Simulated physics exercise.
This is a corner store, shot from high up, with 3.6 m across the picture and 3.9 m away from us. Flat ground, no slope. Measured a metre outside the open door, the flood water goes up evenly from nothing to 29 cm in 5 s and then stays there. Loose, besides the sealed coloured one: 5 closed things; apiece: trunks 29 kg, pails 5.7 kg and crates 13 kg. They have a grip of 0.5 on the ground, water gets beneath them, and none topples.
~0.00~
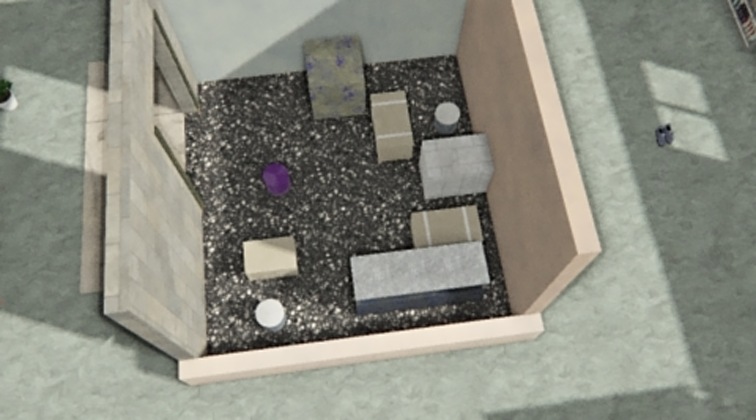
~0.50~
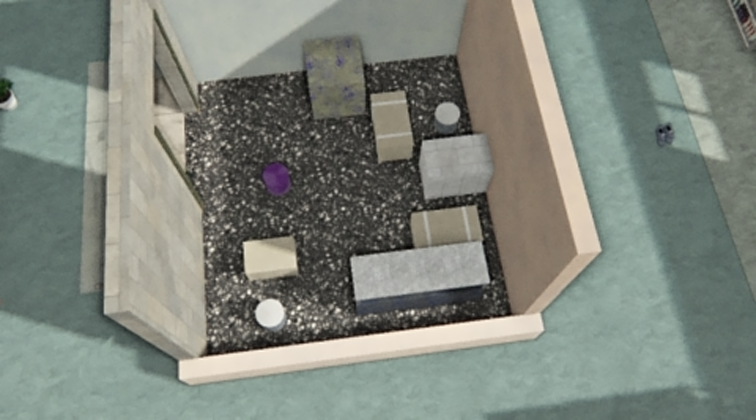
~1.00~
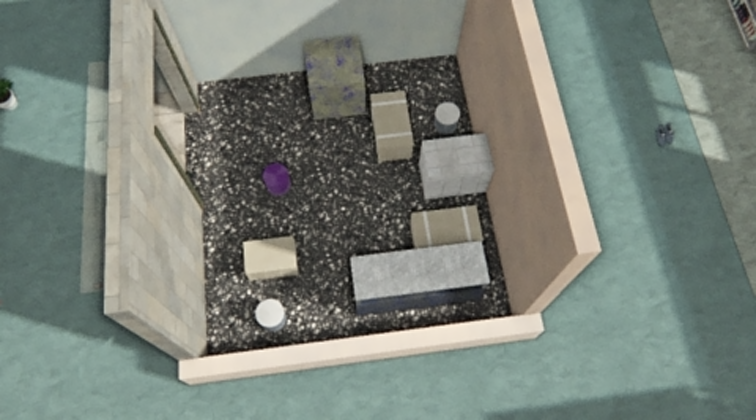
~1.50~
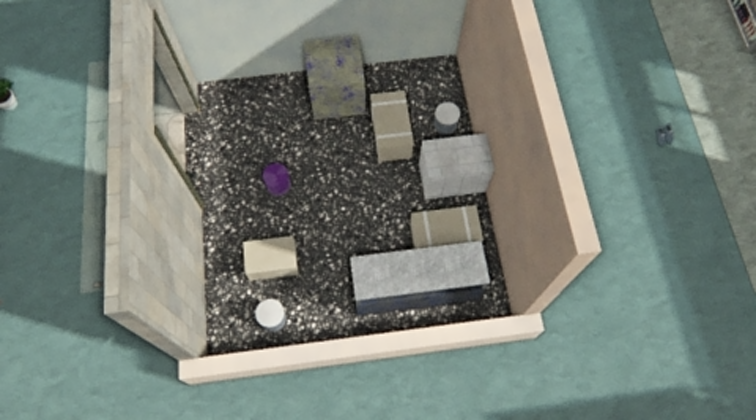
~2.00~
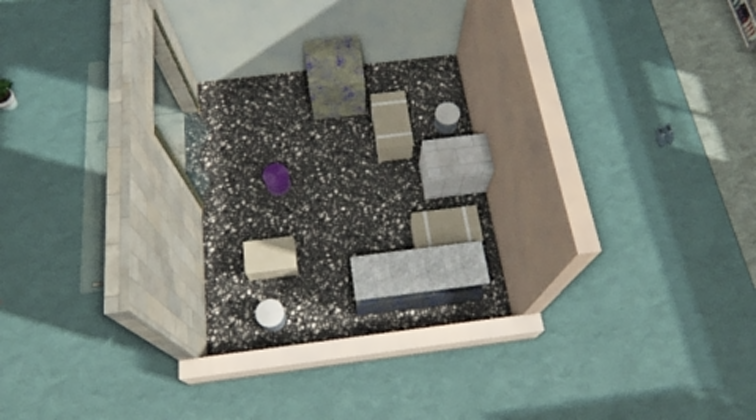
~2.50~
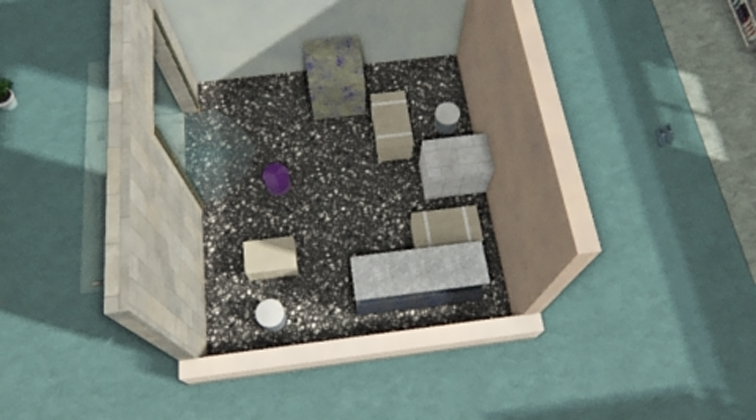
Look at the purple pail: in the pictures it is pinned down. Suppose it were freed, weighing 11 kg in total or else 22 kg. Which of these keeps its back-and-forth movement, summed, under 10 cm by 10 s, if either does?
It will still move too far with both.
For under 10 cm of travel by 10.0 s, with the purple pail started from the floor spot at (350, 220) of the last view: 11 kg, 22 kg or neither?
It takes the larger.
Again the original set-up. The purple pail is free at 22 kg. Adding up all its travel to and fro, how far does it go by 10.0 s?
Roughly 20 centimetres altogether.
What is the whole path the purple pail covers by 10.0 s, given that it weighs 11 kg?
250 cm, roughly.
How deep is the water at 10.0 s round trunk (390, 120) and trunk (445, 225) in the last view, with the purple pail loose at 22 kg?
About 23 and 14 cm.
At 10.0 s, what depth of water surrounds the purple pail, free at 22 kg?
About 14 cm.
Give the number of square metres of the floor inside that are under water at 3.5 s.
Some 3.0 m2.
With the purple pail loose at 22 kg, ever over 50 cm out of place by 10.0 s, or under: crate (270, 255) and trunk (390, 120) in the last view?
First above the mark, second above the mark.
After 3.5 s the purple pail would be 0 cm from its start with 11 kg and 0 cm from its start with 22 kg; 4 cm of water round it then.
After 4.5 s the purple pail would be 14 cm from its start with 11 kg and 0 cm from its start with 22 kg; 7 cm of water round it then.
After 7.0 s the purple pail would be 107 cm from its start with 11 kg and 14 cm from its start with 22 kg; 9 cm of water round it then.
After 10.0 s the purple pail would be 175 cm from its start with 11 kg and 22 cm from its start with 22 kg; 14 cm of water round it then.
